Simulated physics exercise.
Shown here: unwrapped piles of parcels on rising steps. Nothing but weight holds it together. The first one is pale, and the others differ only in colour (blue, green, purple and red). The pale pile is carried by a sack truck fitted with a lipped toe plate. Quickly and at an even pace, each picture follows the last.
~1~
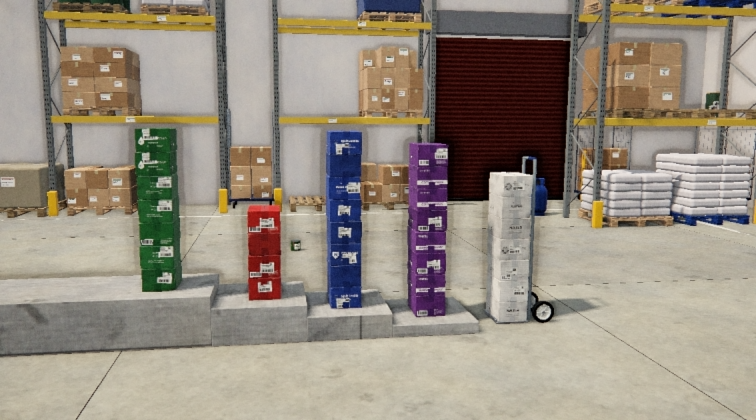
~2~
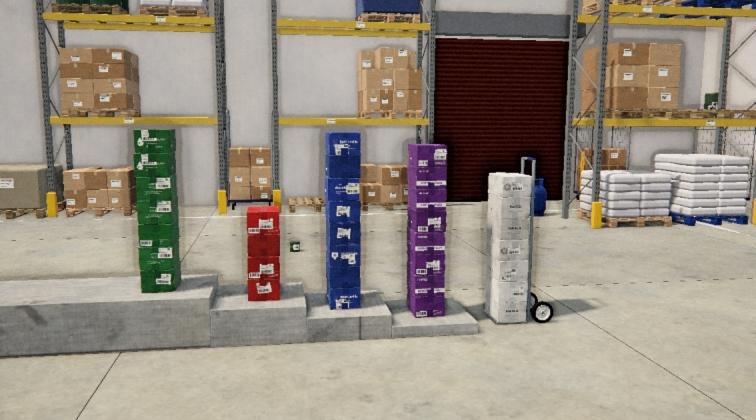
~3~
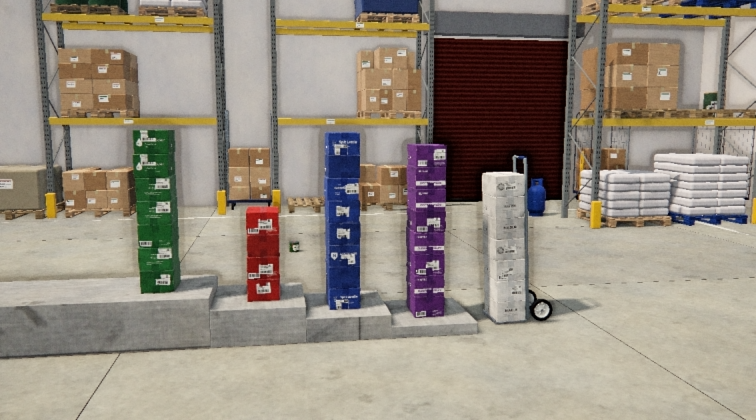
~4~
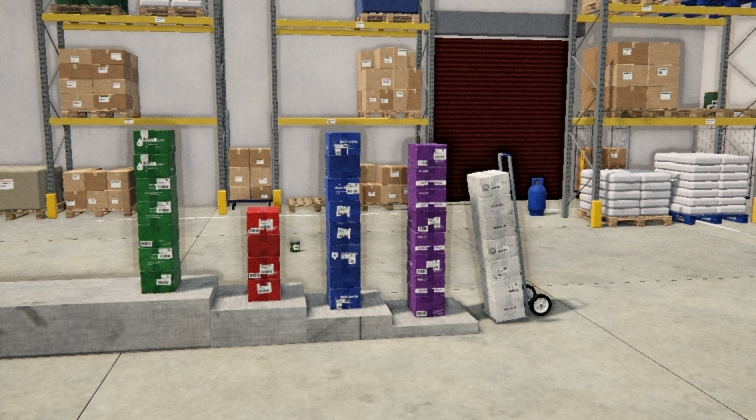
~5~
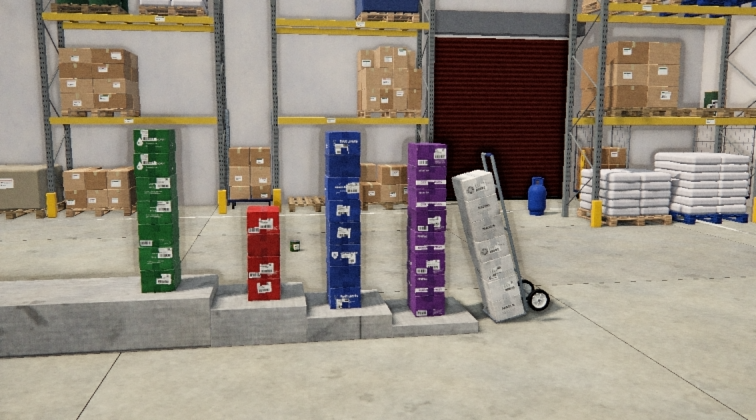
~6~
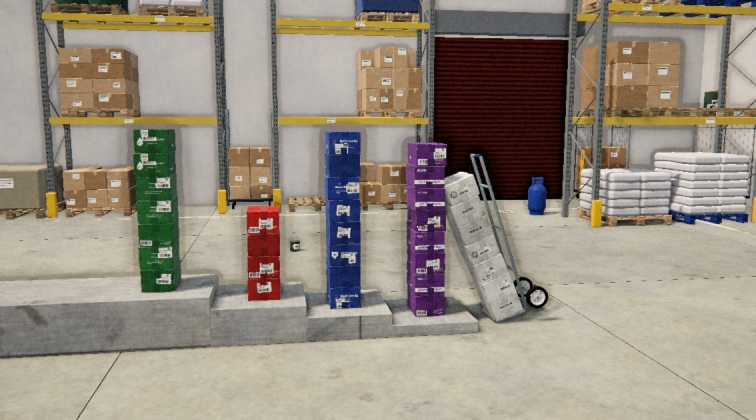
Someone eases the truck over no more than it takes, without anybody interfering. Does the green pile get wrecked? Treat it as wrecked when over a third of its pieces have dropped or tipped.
Yes.
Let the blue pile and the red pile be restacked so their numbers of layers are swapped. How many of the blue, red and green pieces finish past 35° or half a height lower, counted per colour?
Blue 3, red 8, green 6.
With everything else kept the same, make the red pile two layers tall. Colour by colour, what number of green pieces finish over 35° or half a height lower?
Green count: 7.
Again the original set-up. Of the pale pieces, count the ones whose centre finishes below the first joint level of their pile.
Total: 1.
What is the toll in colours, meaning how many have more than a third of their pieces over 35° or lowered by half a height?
4.
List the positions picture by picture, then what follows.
In the first frame (places mark the middle of the side facing us), truck frame (534, 192) level; top green parcel (153, 141); top purple parcel (433, 156); the rest undisturbed.
The second frame shows truck frame (533, 193) level; top green parcel (152, 142).
The third frame shows truck frame (526, 191) rocked barely; top green parcel (151, 142).
The fourth frame shows truck frame (513, 189) rocked a little, top of the pale pile leaning a little; top green parcel (151, 142); the rest undisturbed.
The fifth frame shows truck frame (499, 187) rocked clearly, top of the pale pile leaning clearly; top green parcel (151, 142); the rest undisturbed.
The sixth frame shows truck frame (490, 188) rocked clearly, top of the pale pile leaning clearly; top green parcel (151, 141); top purple parcel (432, 155); the rest undisturbed.
Soon after the last picture, 7 of the pale pile down; none of the 7 green parcels down (0 of 27 in all colours); top green parcel unmoved; top purple parcel leaning clearly, a little lower.
A little later, 7 of the pale pile down; none of the 7 green parcels down (20 of 27 in all colours); top green parcel leaning clearly; top purple parcel leaning well over, some three heights lower.
At rest, 7 of the pale pile down; 6 of the 7 green parcels down (26 of 27 in all colours); top green parcel on its side; top blue parcel upside down. As the last picture would show them, middles, top green parcel near (26, 254), top blue parcel near (86, 261).
